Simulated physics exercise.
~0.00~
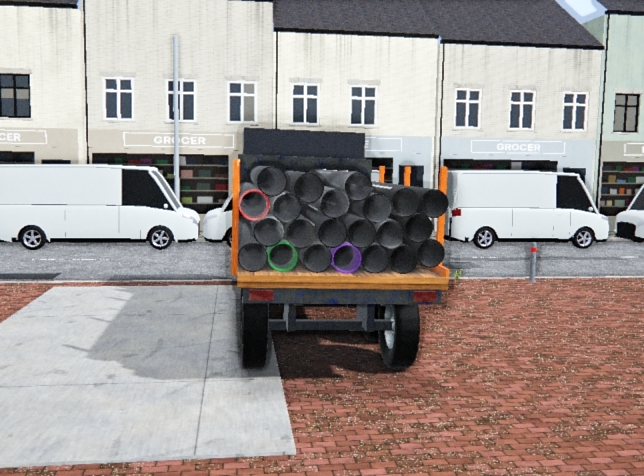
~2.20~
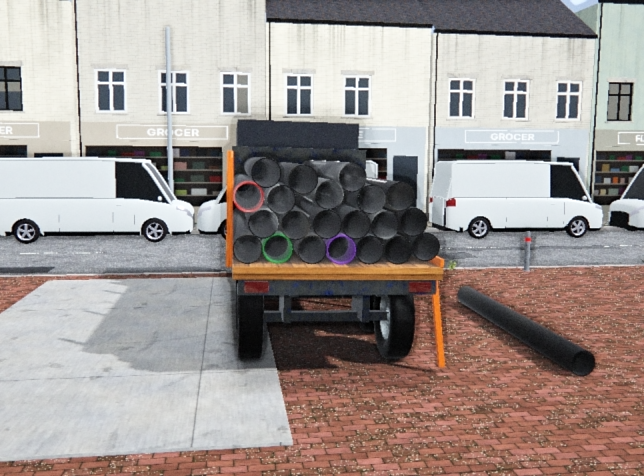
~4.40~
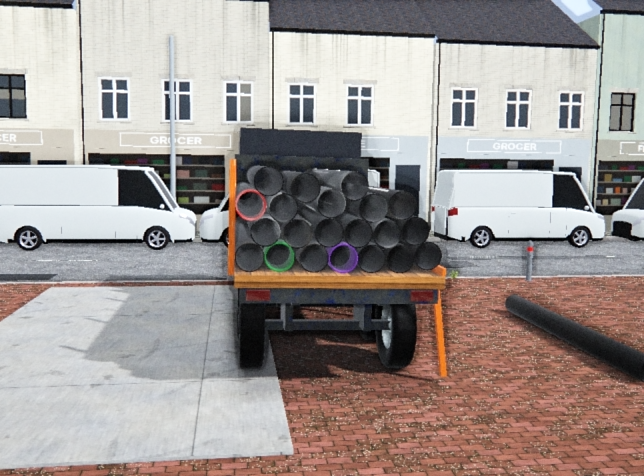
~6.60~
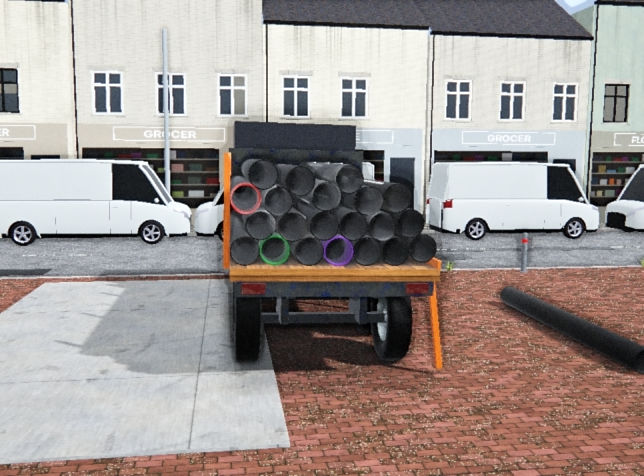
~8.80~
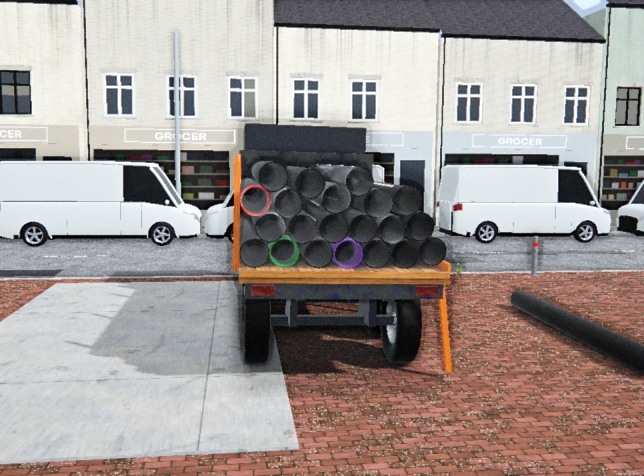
We see the back of a parked flatbed lorry stacked with dark hollow pipes, three ringed red, green and purple; the right-hand posts swing down and one pipe drops onto the brick paving, rolls right and stops, while the rest stay piled on the deck.
